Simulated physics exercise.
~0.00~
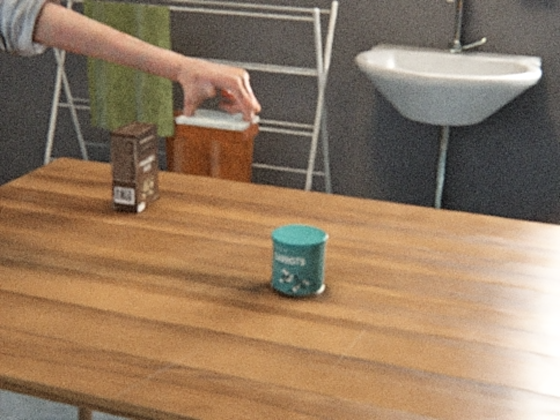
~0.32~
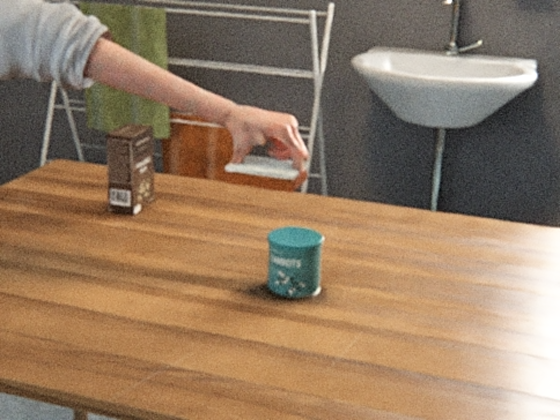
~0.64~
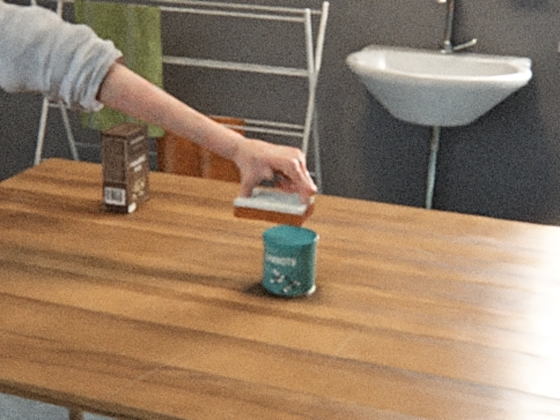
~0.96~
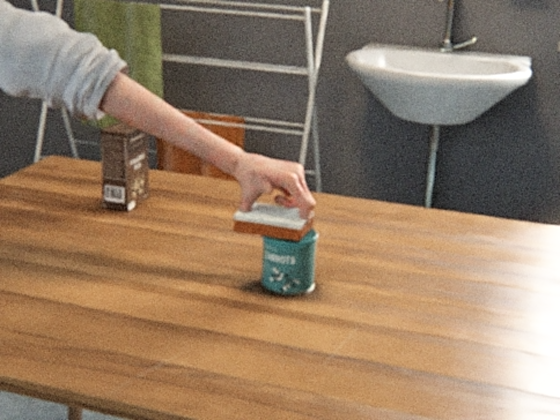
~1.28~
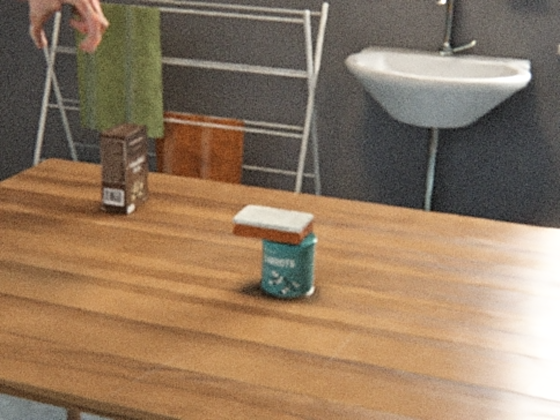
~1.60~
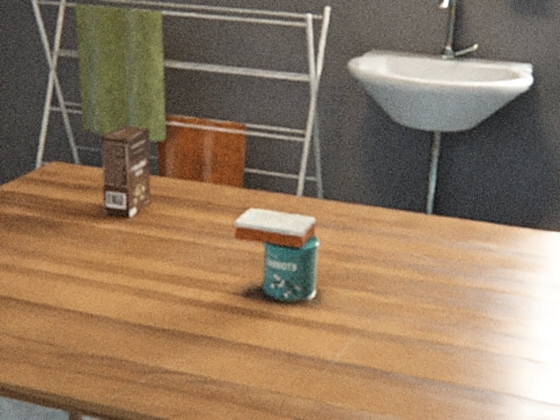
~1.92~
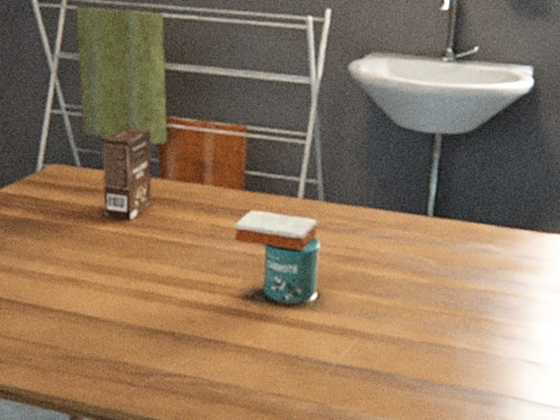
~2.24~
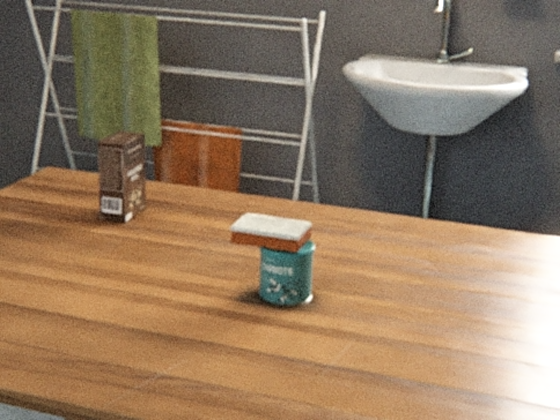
An orange sponge with a pale top was carried right and down by a hand and set on a turquoise pot on a wooden table, near a brown carton. The hand let go and withdrew, and the sponge stayed balanced there.
